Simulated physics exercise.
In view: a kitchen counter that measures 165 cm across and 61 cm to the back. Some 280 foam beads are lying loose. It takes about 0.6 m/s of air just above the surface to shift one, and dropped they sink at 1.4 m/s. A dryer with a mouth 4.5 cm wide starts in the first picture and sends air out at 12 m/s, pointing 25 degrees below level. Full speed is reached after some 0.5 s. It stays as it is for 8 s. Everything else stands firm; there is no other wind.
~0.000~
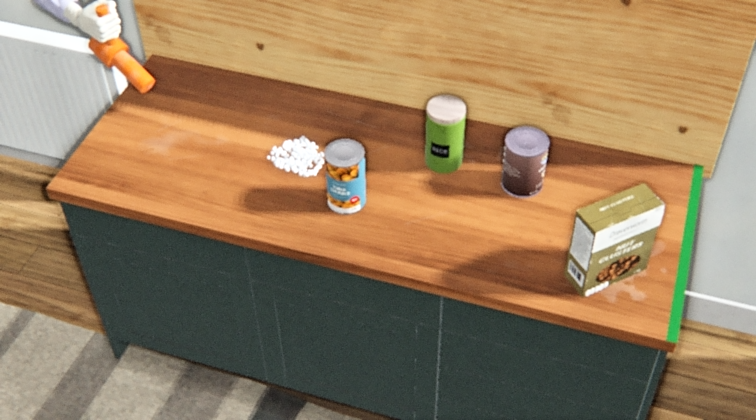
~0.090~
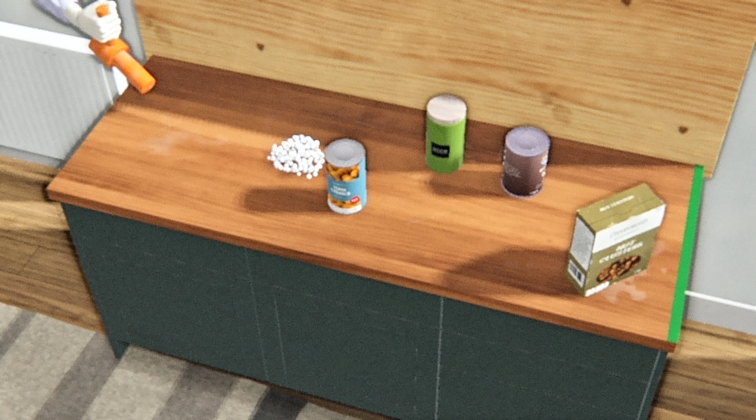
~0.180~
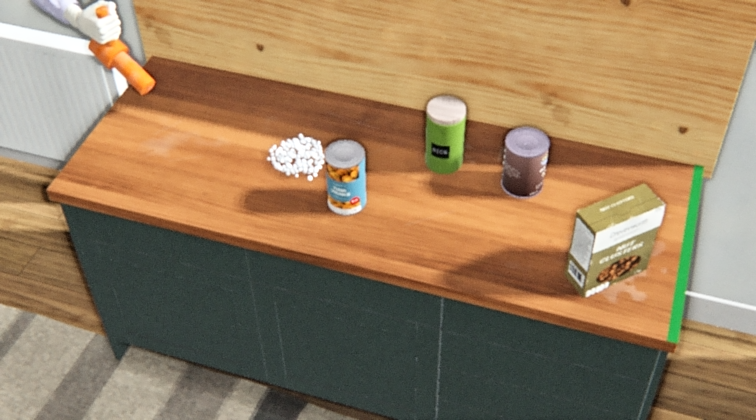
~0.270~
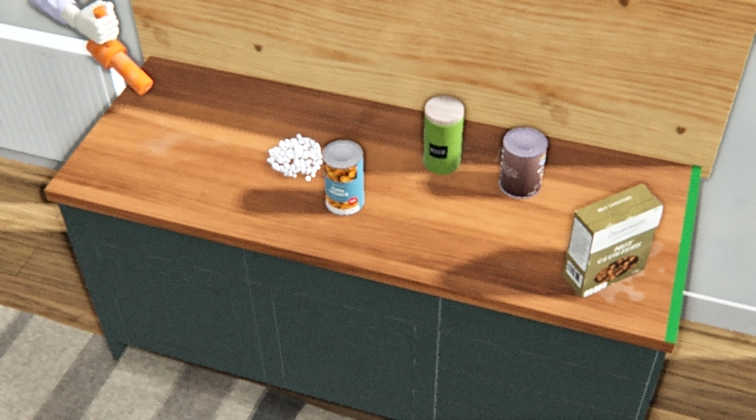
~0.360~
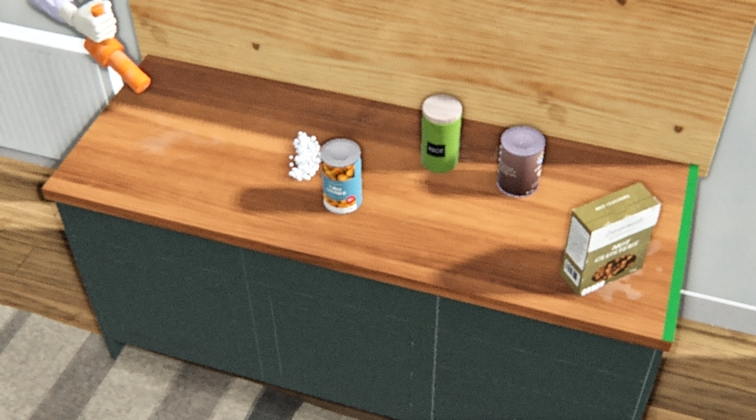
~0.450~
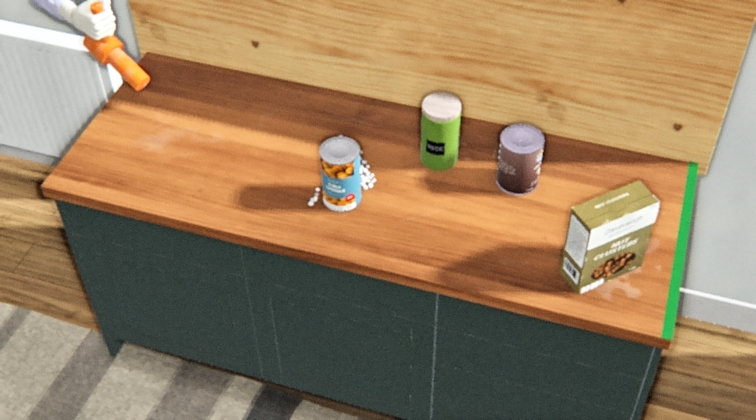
A wooden kitchen counter with dark green cabinet fronts is seen from above at an angle, the view shifting very slightly. A white hand holds an orange dryer at the upper left, and a scatter of small white beads lies left of a blue-labelled tin, with a green jar, a purplish tin and a brownish box farther right. The beads lie still, then slide rightward around the tin.
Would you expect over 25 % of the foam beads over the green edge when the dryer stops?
As for a quarter going over the green edge: Yes.
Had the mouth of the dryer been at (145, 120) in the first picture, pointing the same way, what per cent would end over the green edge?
In that case some 70 per cent.
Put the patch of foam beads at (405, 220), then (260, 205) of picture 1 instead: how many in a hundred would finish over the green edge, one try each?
In that order: 60 %, 0 %.
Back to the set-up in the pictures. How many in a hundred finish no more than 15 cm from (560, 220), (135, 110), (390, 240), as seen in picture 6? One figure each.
In turn about 15 %, 0 %, 0 %.
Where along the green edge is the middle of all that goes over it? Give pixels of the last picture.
Around (687, 240).
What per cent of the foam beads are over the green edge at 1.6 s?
Near 30 %.
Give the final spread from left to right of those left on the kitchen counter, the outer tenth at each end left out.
About 40 cm.
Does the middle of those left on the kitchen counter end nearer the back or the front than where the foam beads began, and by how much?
Towards the front, some 10 cm.
After 1.6 s, 72 % are on the move or not yet settled, 34 % are over the green edge; the middle of those still in play is near (578, 217).
After 2.6 s, 39 % are on the move or not yet settled, 54 % are over the green edge; the middle of those still in play is near (559, 249).
After 4.4 s, 33 % are on the move or not yet settled, 58 % are over the green edge; the middle of those still in play is near (570, 250).
After 8.0 s, at the end, 63 % are over the green edge; the middle of those still in play is near (568, 256).
